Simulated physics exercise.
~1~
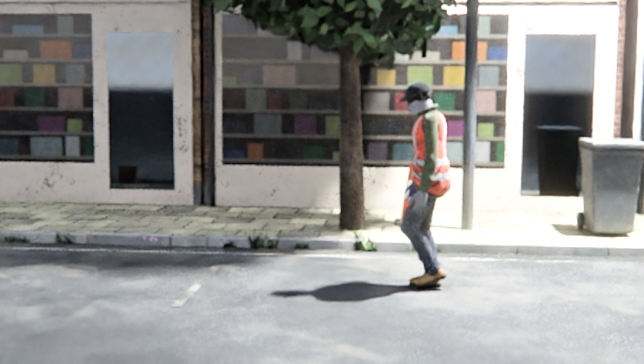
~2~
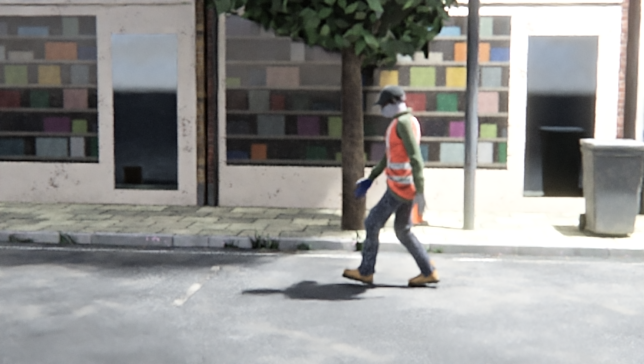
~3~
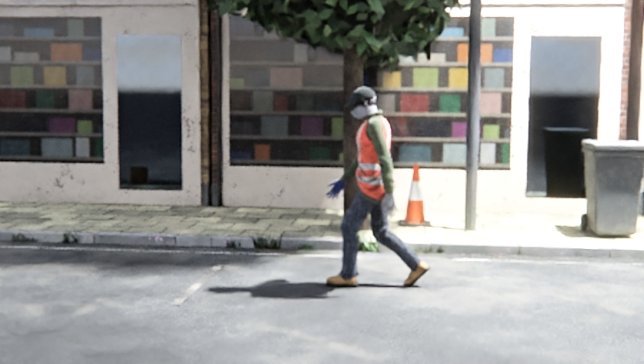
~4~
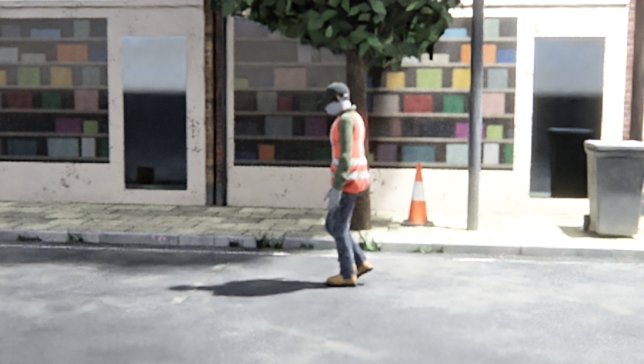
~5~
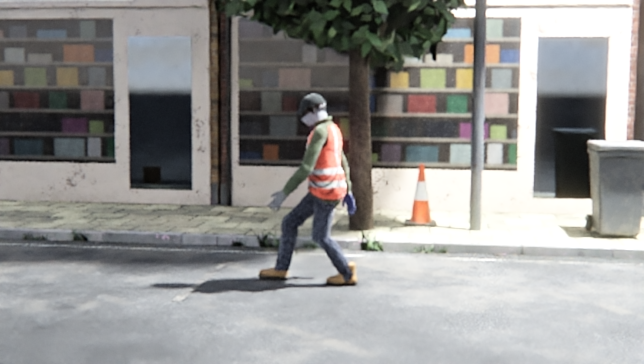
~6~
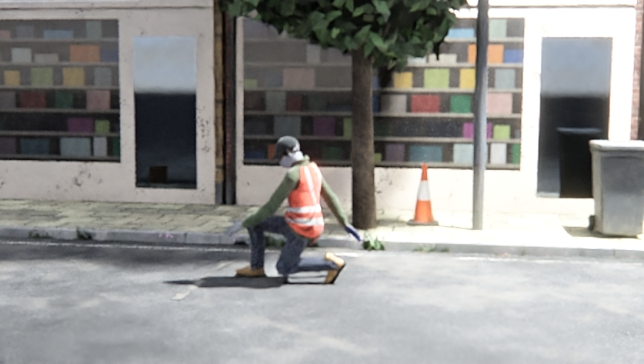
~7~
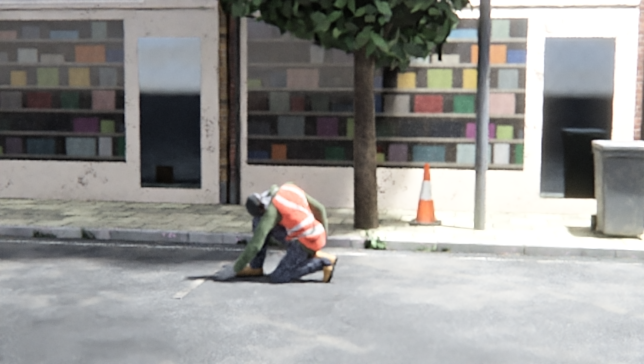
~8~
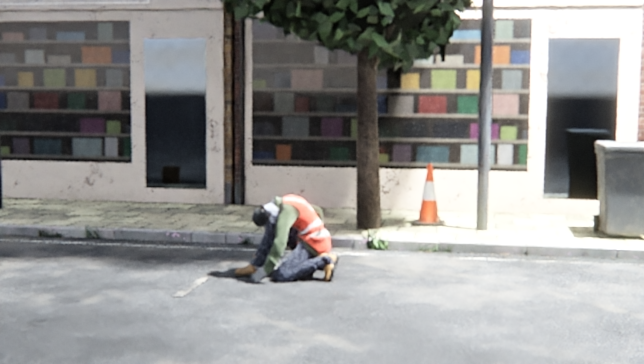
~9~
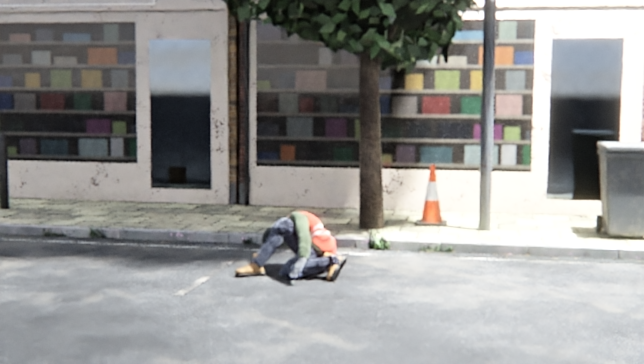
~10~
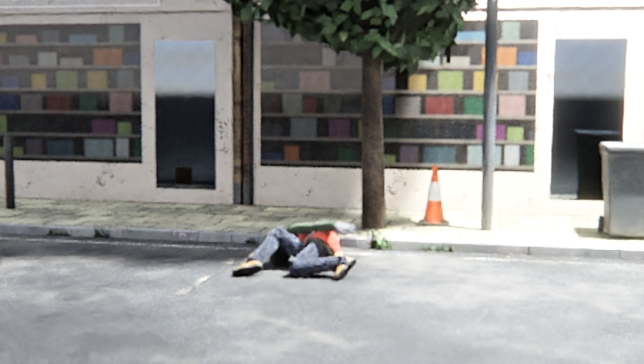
A sunlit street is seen from across the road, the view drifting slightly sideways, with pale shopfronts, shelves of coloured blocks, a tree, a grey pole and a grey bin behind the kerb. A person in a dark cap, orange safety vest, green sleeves and blue jeans walks left along the road, passing an orange and white cone on the pavement. Near the tree, the person's legs bend and they sink onto a knee. They fold forward, hands reaching to the asphalt, then crumple backward to the right. They end lying on the road, legs bent toward the left.
